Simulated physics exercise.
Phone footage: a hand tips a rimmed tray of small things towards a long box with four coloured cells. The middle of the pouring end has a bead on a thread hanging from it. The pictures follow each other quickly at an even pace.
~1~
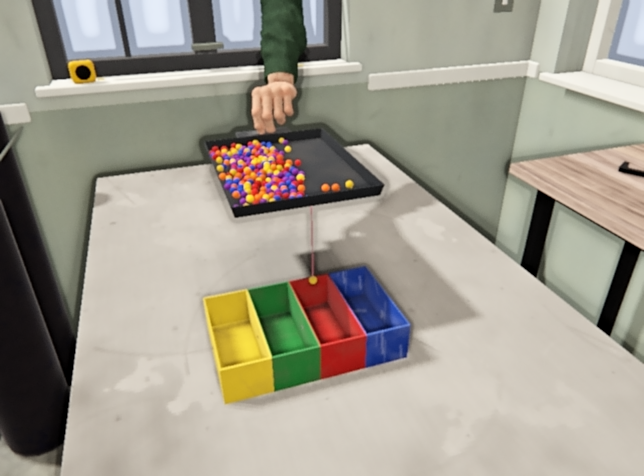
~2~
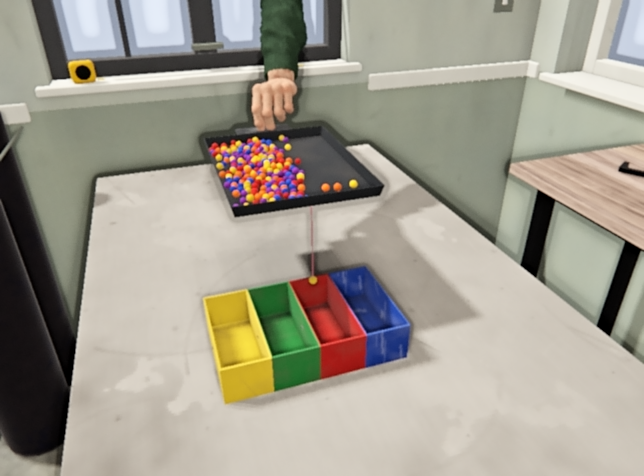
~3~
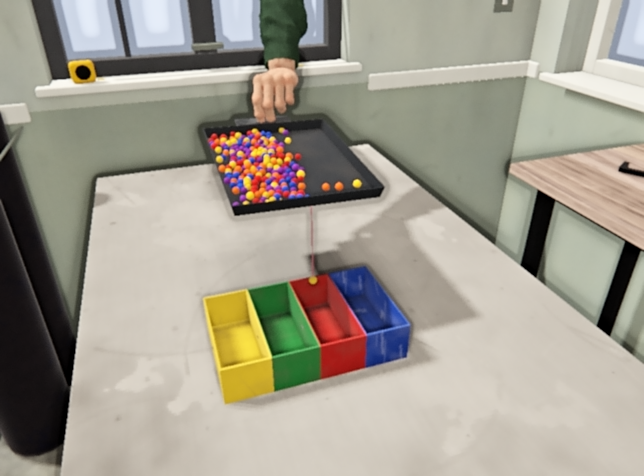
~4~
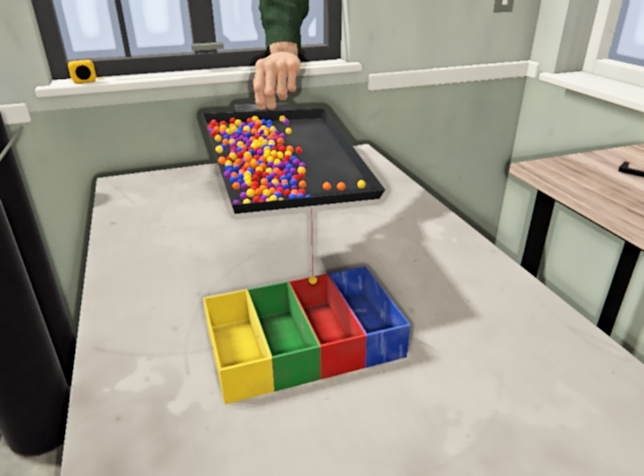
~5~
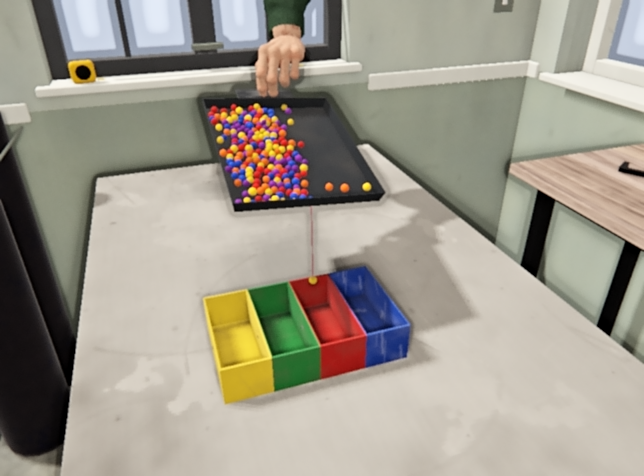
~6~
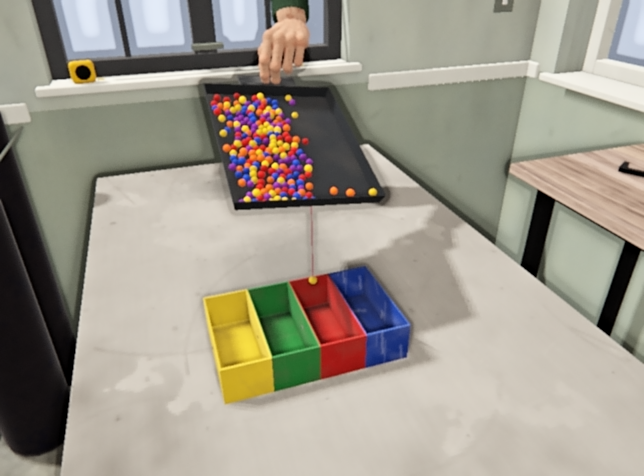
The video shows a hand raising the far edge of a black rimmed tray above a box with yellow, green, red and blue compartments, tilting it steadily steeper as the small colourful balls gathered on its left side shift and spread.
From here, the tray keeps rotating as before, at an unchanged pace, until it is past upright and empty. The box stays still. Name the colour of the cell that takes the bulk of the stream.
Blue.
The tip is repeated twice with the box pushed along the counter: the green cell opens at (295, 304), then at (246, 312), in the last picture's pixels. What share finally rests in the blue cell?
It would be near 50 per cent first and near 20 per cent second.
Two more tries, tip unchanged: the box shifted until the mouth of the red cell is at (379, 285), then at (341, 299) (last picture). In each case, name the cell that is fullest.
That red cell, then that blue cell.
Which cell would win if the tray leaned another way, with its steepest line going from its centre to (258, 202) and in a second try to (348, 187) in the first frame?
That yellow cell, then that blue cell.
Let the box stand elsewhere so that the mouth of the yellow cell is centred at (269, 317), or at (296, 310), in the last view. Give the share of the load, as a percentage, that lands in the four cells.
Try 1: Some 90 %; try 2: Some 90 %.
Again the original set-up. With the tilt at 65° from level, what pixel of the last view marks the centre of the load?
I'd put the middle of the pieces at roughly (348, 201).
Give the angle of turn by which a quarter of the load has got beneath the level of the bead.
Roughly 75 degrees at that moment.
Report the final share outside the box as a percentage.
About 40 per cent.
Just after the last frame, tray tipped steeply; roughly two thirds on the tray; just a few in the blue cell; roughly a quarter falling or outside the box.
A moment on, tray tipped past a quarter turn; about a tenth on the tray; roughly a third in the blue cell; about a tenth in the red cell; just a few in the green cell; roughly half falling or outside the box.
Further on, tray tipped past a quarter turn; roughly half in the blue cell; about a tenth in the red cell; just a few in the green cell; roughly half falling or outside the box.
When it is over, tray tipped past a quarter turn; roughly half in the blue cell; about a tenth in the red cell; just a few in the green cell; not one in the yellow cell; roughly half outside the box.
